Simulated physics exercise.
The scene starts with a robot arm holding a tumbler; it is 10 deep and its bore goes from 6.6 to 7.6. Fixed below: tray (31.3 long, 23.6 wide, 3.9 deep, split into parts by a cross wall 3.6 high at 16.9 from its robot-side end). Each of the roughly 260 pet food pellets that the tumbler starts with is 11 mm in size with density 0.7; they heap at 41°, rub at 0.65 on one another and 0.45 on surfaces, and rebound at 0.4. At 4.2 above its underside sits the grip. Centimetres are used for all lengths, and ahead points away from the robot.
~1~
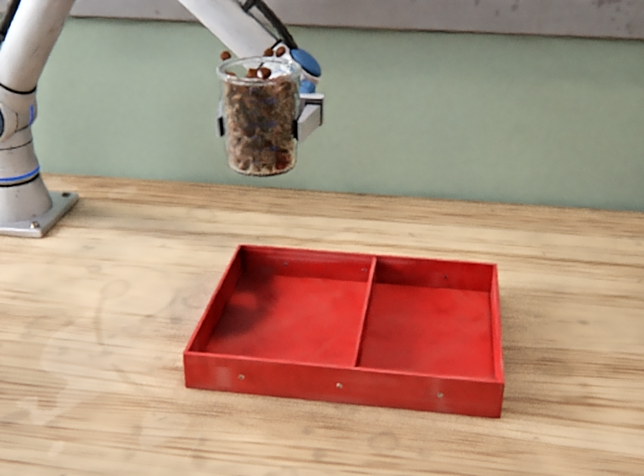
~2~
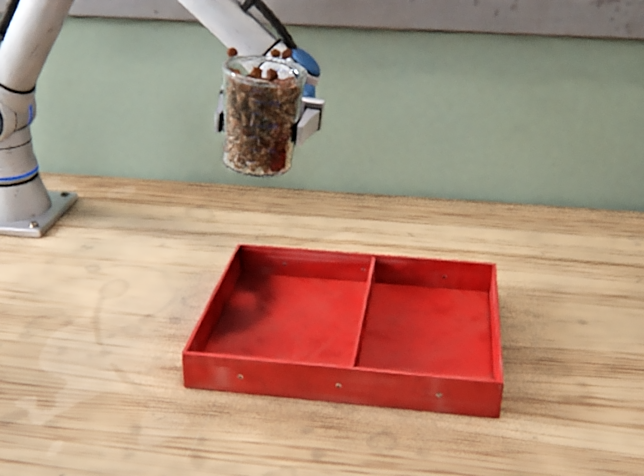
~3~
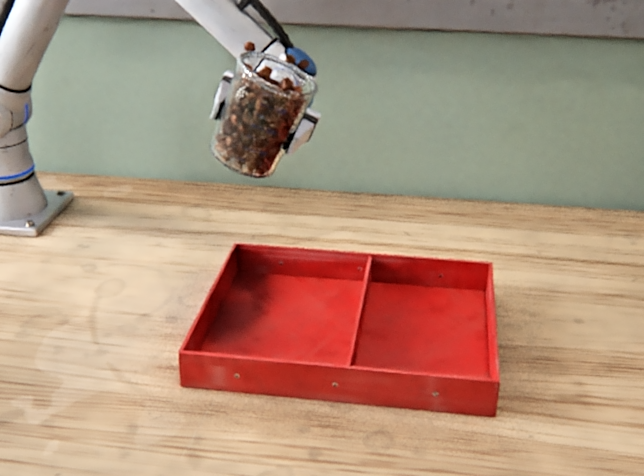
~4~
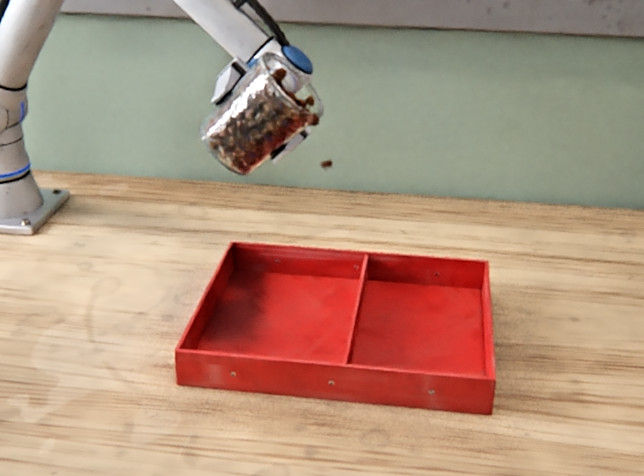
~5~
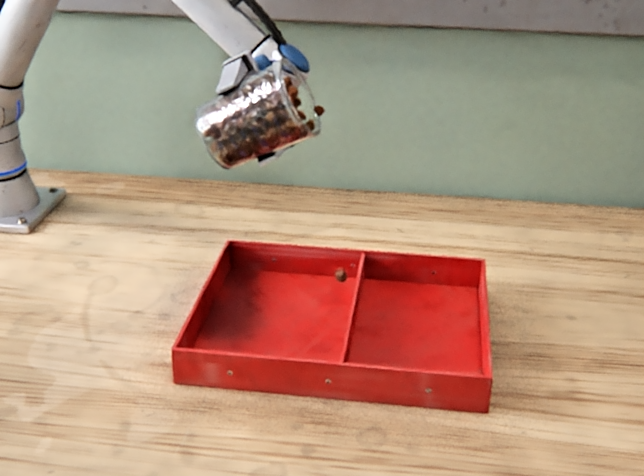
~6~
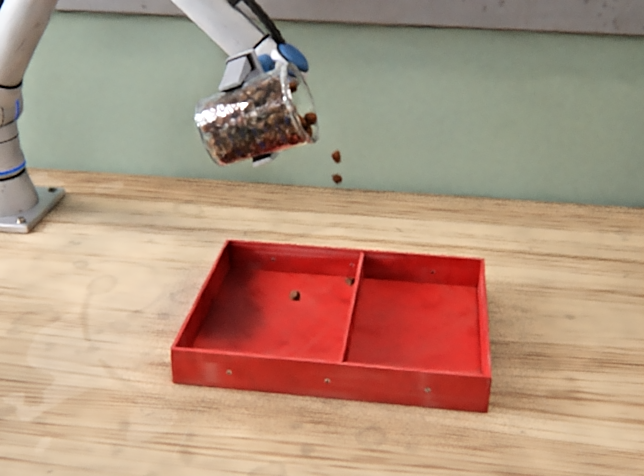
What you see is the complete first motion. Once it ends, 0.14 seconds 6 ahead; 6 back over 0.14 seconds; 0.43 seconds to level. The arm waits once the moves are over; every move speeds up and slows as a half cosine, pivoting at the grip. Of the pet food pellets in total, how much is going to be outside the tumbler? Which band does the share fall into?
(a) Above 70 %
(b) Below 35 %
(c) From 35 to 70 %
Below 35 % (b).
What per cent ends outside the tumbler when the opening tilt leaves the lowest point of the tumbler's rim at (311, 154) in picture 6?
Result: Approximately 60 %.
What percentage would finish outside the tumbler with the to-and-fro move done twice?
That change gives some 40 percent.
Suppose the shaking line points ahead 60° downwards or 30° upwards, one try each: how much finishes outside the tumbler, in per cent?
Result: Approx. 5 % and 45 %, one try each.
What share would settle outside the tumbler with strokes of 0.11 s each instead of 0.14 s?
I'd expect close to 40 in a hundred.
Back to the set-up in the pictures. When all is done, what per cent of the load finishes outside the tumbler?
Close to 25 in a hundred.
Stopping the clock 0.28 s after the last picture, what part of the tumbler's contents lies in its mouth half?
Something like 45 percent sits in that half.
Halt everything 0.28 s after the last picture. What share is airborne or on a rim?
Around 21 per cent of the load.
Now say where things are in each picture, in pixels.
The tumbler middle at (261, 118), level; upper third of the load around (260, 92), from x 225 to 290, top at y 50; 257 in the tumbler, in the first frame.
The tumbler middle at (261, 118), tilted 6° forward; upper third of the load around (261, 92), from x 230 to 295, top at y 55, in the second frame.
The tumbler middle at (259, 118), tilted 23° forward; upper third of the load around (262, 95), from x 220 to 305, top at y 45; 256 in the tumbler, 1 in flight or on a rim, in the third frame.
The tumbler middle at (258, 118), tilted 45° forward; upper third of the load around (264, 98), from x 210 to 325, top at y 70; 255 in the tumbler, 2 in flight or on a rim, in the fourth frame.
The tumbler middle at (256, 118), tilted 61° forward; upper third of the load around (264, 101), from x 210 to 340, top at y 75; 255 in the tumbler, 1 in the robot-side part, 1 in flight or on a rim, in the fifth frame.
The tumbler middle at (256, 119), tilted 68° forward; upper third of the load around (261, 102), from x 210 to 350, top at y 80; 253 in the tumbler, 2 in the robot-side part, 2 in flight or on a rim, in the sixth frame.
Then, 0.28 s on, tilted 68° forward, highest piece 27 above the table; 199 in the tumbler, 3 in the robot-side part, 2 in the far-side part, 53 in flight or on a rim.
Then, 0.57 s on, tilted 17° forward, highest piece 30 above the table; 195 in the tumbler, 39 in the far-side part, 22 in the robot-side part, 1 on the table or floor.
Then, 0.91 s on, level, highest piece 29 above the table; 195 in the tumbler, 39 in the far-side part, 22 in the robot-side part, 1 on the table or floor.
Then, 1.96 s on, level, highest piece 29 above the table; 195 in the tumbler, 39 in the far-side part, 22 in the robot-side part, 1 on the table or floor.
In the end, 195 in the tumbler, 39 in the far-side part, 22 in the robot-side part, 1 on the table or floor. That is 24 % outside the tumbler.
